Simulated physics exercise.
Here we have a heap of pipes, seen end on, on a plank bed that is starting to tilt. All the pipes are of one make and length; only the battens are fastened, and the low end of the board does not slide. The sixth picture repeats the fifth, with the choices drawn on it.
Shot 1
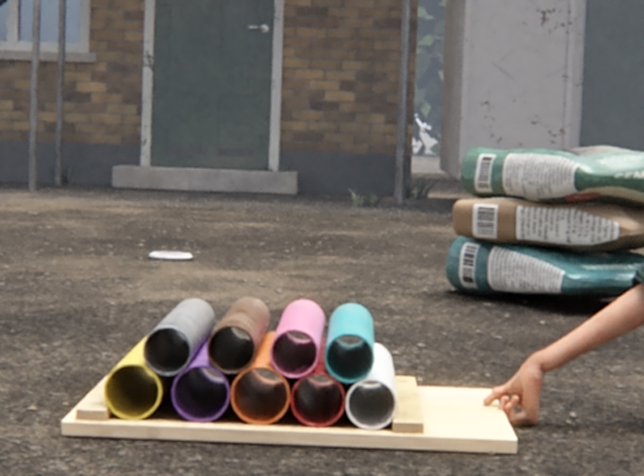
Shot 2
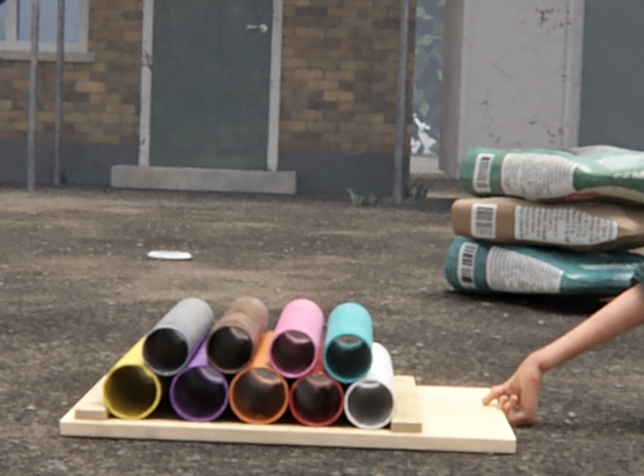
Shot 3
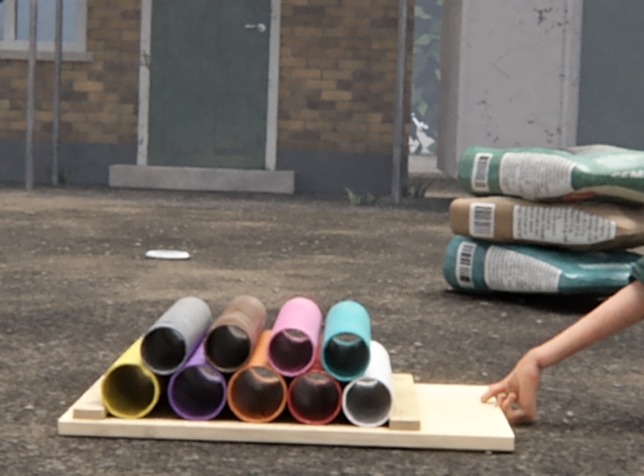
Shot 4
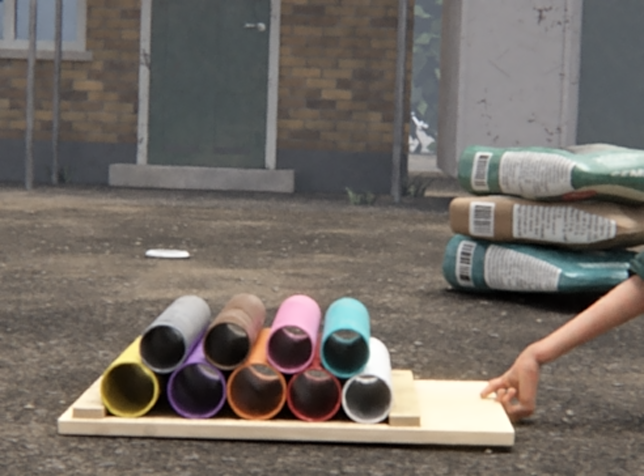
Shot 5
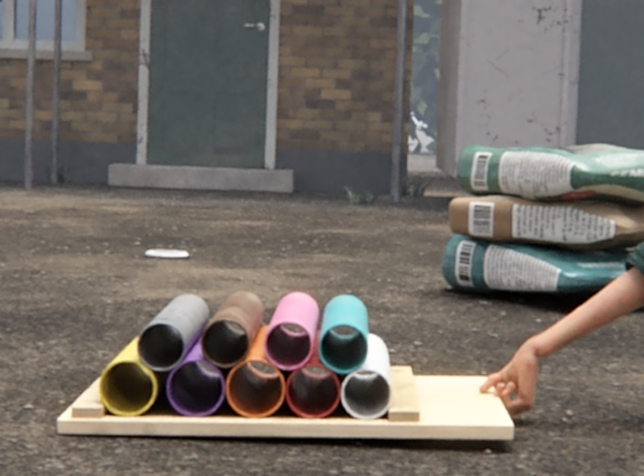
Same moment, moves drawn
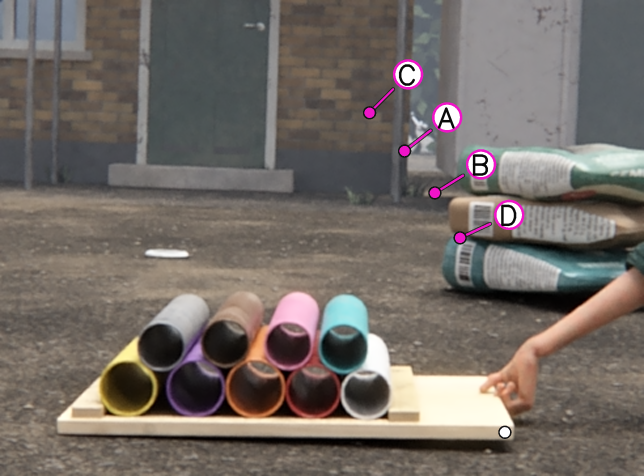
To begin with, coloured pipes sit in two rows between battens on a pale board outdoors, with a hand gripping the board's right end. The hand then lifts that end very slightly, tilting the board a little, while the pipes stay stacked in the same order and barely shift.
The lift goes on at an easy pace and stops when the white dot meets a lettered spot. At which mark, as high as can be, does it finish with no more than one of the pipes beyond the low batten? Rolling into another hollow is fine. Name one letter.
Mark D is as high as it can go.
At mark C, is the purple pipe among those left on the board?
No.
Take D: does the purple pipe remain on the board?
The purple pipe: Yes.
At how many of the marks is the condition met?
The number is one.
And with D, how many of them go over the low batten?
It comes to none.
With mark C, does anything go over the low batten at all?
Yes, at C.
On the copy, A at (404, 151); B at (435, 193); C at (369, 113); D at (460, 238); the white dot at (505, 433).
On D. First, board at 16°.
Then, board at 27°.
Finally, board at 27°, none over the low batten.
By contrast, A nine over the low batten; B nine over the low batten; C nine over the low batten.
